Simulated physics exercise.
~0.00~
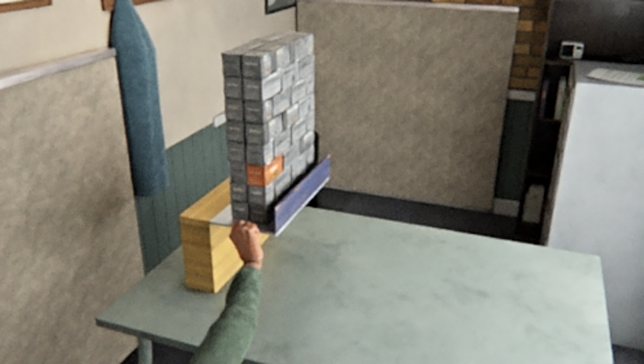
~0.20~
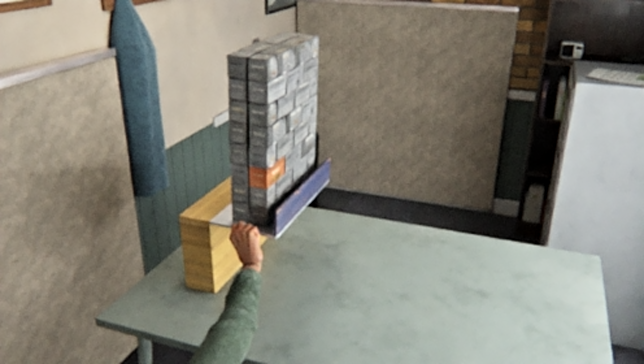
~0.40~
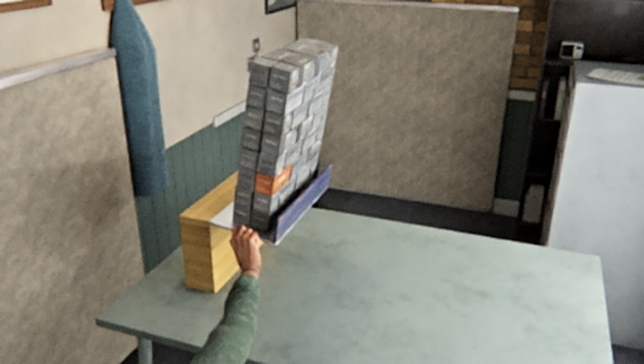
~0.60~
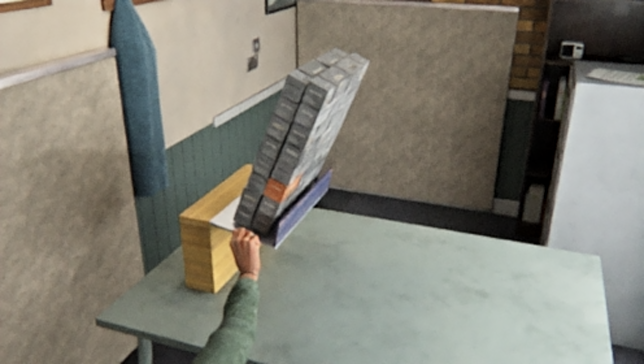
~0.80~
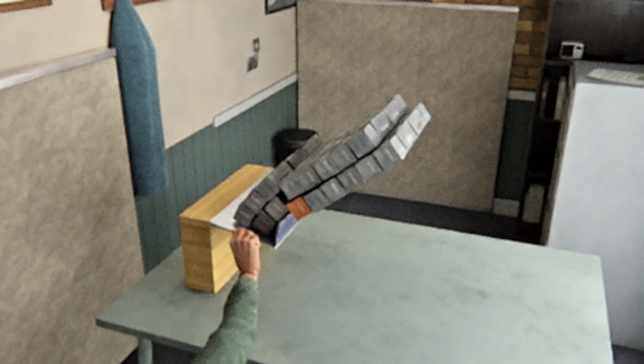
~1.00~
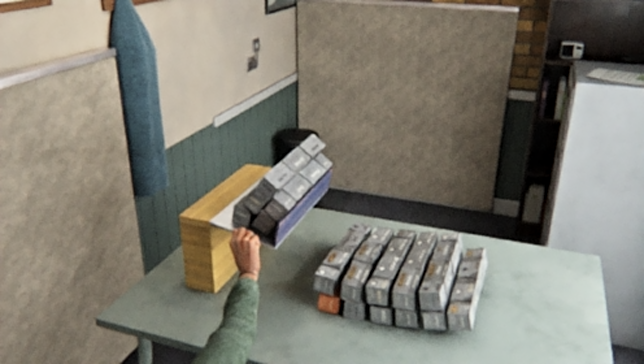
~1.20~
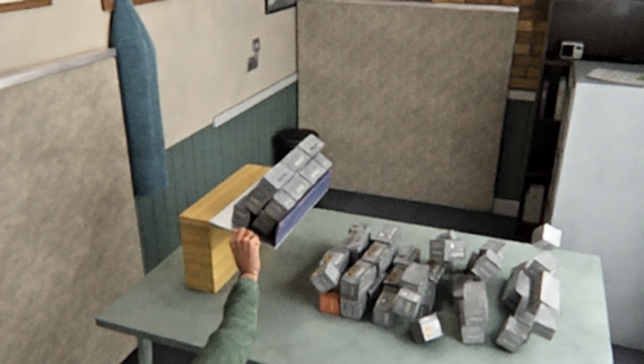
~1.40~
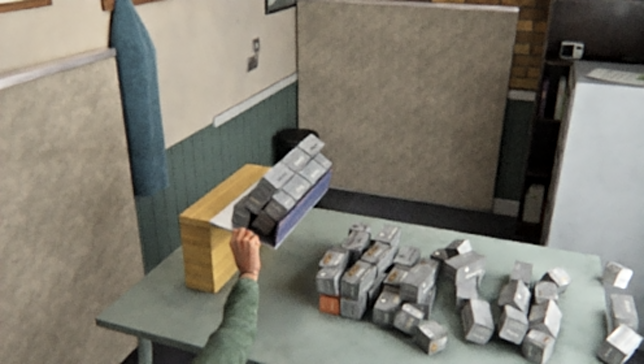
A tall stack of grey packets, with one orange packet low in it, stands on a blue-edged tray beside a wooden block, on a pale green table seen from slightly above in a room with beige partitions. A hand in a green sleeve holds the near edge of the tray. The tray dips to the right, and the stack leans over with it, then bends and topples. Most packets land in rows on the table, then break apart and scatter rightward. At the end a small group remains on the tilted tray, while the orange packet lies among the fallen ones.
